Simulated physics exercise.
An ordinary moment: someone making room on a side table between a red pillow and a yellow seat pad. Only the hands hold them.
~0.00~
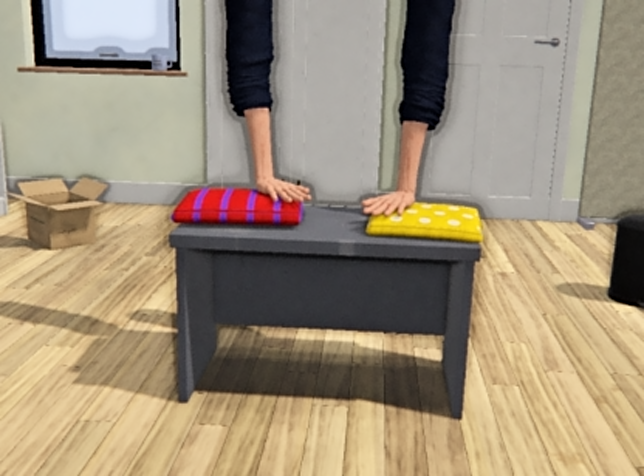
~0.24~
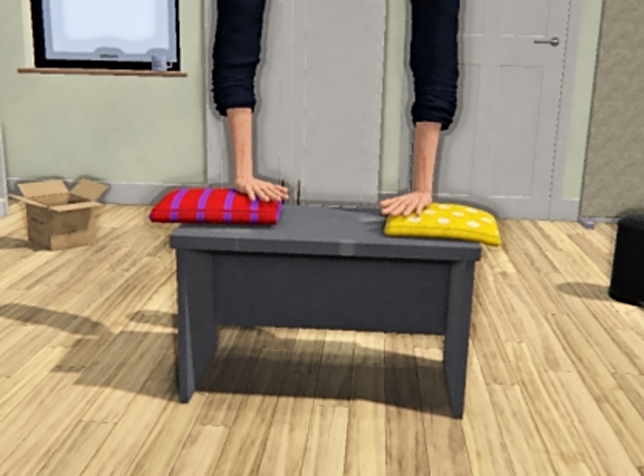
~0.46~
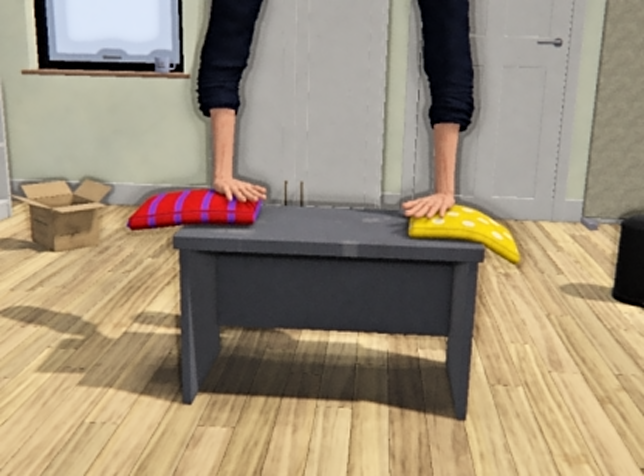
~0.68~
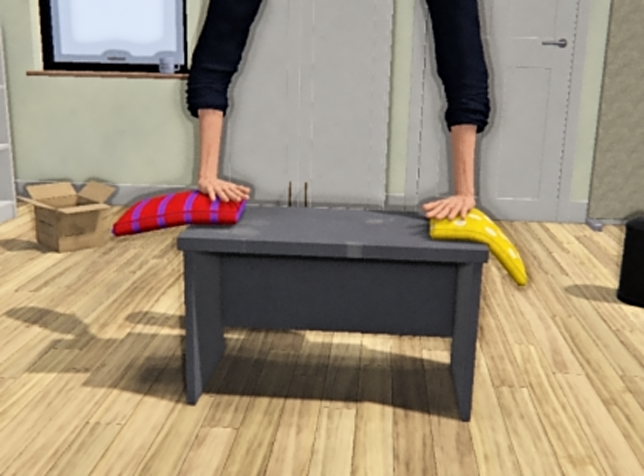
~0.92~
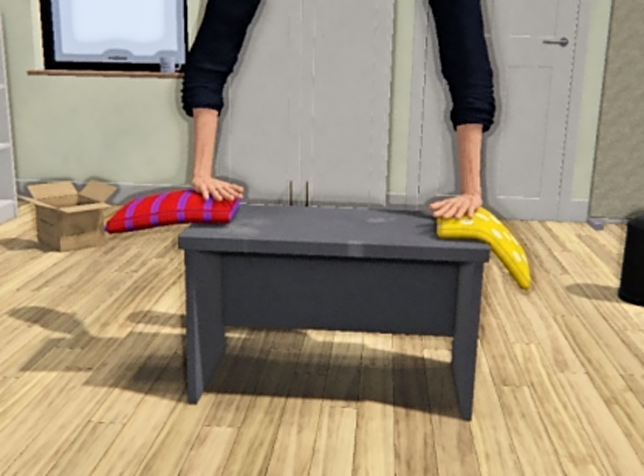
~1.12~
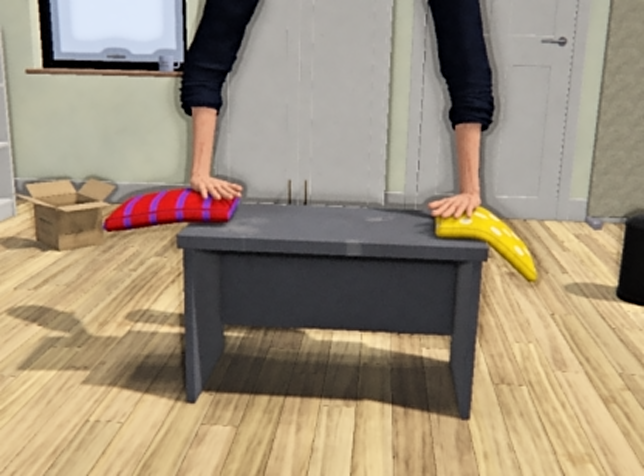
In a bare room with a wooden floor, two hands press on a striped red pillow and a dotted yellow pad atop a dark gray table. The hands push the cushions apart toward opposite ends, and their outer portions extend beyond the edges and droop, the yellow one bending more steeply before lifting slightly.
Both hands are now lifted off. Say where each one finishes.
In the end the red pillow slumps off the end; the yellow seat pad tips over and falls.
After 1.52 s, pillow falling near (170, 291); seat pad falling near (496, 291).
After 1.80 s, pillow on the floor near (150, 352); seat pad on the floor near (521, 390).
In the end, pillow on the floor near (146, 357); seat pad on the floor near (525, 389). The red pillow tips over and falls and the yellow seat pad goes down.
